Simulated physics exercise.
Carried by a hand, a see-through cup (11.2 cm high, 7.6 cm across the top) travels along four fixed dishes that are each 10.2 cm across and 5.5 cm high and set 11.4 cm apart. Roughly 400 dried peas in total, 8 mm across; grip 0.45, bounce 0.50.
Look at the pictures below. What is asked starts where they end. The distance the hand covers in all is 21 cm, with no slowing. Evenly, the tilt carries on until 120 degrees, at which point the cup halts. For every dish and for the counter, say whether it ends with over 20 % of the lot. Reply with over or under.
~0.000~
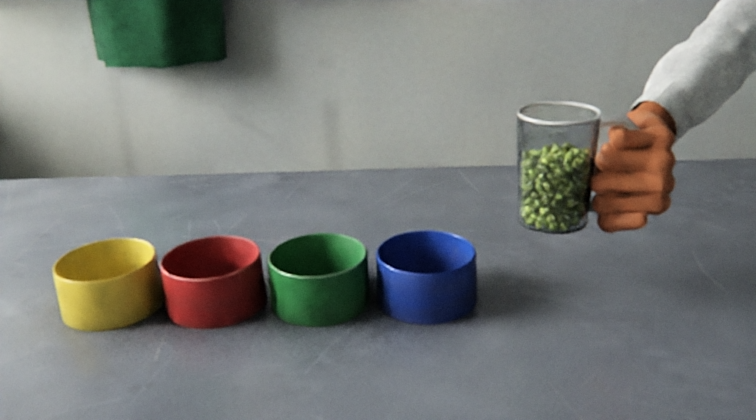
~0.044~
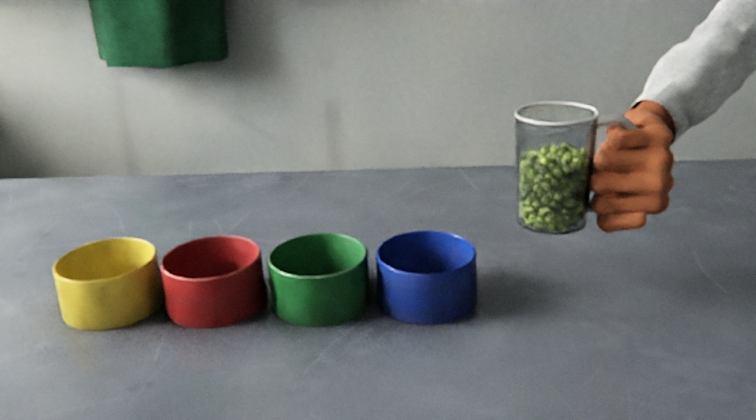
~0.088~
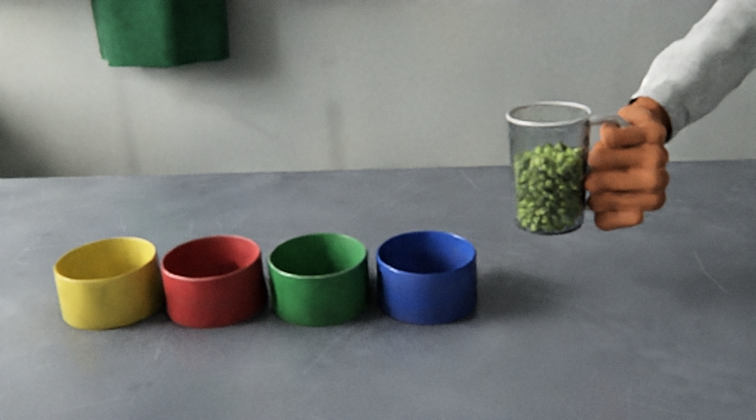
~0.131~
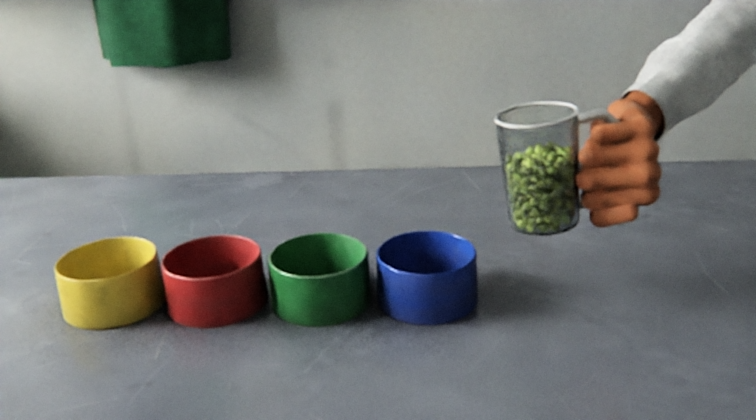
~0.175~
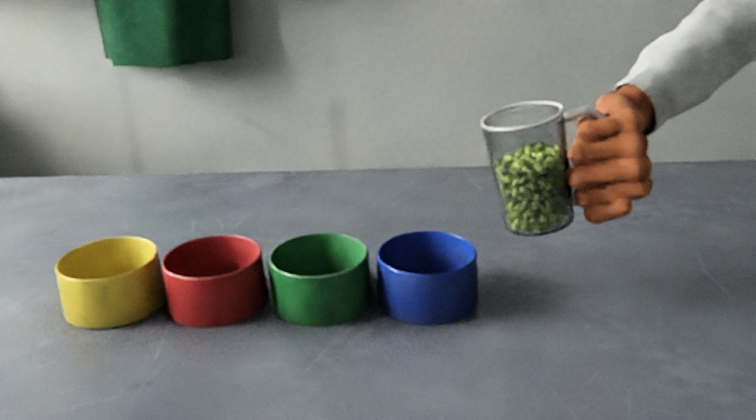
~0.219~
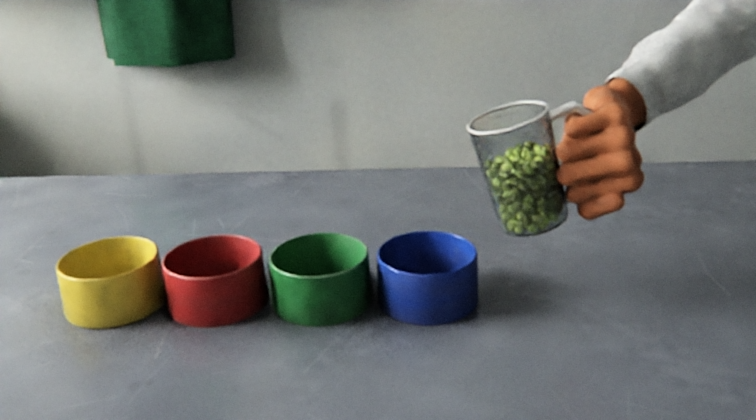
Red under, blue under, green over, yellow under, counter under.
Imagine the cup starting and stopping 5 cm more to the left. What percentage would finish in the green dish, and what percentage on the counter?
Green 0, counter 0.
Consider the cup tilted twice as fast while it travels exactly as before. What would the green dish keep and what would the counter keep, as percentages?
Green 90; counter 10.
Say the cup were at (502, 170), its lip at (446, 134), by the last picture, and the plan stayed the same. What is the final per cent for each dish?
Kept per dish: Red = 0, blue = 0, green = 90, yellow = 0.
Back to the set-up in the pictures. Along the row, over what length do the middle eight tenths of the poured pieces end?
7 cm.
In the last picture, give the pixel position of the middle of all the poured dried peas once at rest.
Roughly (308, 283).
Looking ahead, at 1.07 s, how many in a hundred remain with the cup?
Somewhere close to 95 percent.
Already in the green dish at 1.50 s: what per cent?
Some 75 per cent.
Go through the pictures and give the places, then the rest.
In the first frame, cup at (555, 168), tilt 0 degrees, lip at (519, 114), moved 0.0 cm; middle of the pieces at (551, 187); blue dish at (426, 252); green dish at (318, 254); red dish at (211, 257); yellow dish at (105, 260).
In the second frame, cup at (554, 168), tilt 1 degrees, lip at (516, 115), moved 0.2 cm; middle of the pieces at (549, 187).
In the third frame, cup at (549, 169), tilt 3 degrees, lip at (509, 117), moved 0.7 cm; middle of the pieces at (545, 188).
In the fourth frame, cup at (540, 169), tilt 7 degrees, lip at (496, 120), moved 1.6 cm; middle of the pieces at (538, 188).
In the fifth frame, cup at (531, 169), tilt 11 degrees, lip at (482, 124), moved 2.6 cm; middle of the pieces at (530, 189).
In the sixth frame, cup at (521, 170), tilt 15 degrees, lip at (469, 128), moved 3.5 cm; middle of the pieces at (523, 189); blue dish at (427, 252); green dish at (319, 254); red dish at (213, 256); yellow dish at (108, 257). The cup turns about 95 degrees a second and travels 22 cm a second.
After 0.73 s, tilt 65 degrees; cup holds 100 %.
Then, at 1.07 s, tilt 98 degrees; cup holds 95 %.
After 1.50 s, tilt 120 degrees; cup holds 15 %, red 5 %, green 75 %.
At rest (2.4 s), red 5 %, blue 0 %, green 90 %, yellow 0 %, counter 10 %.
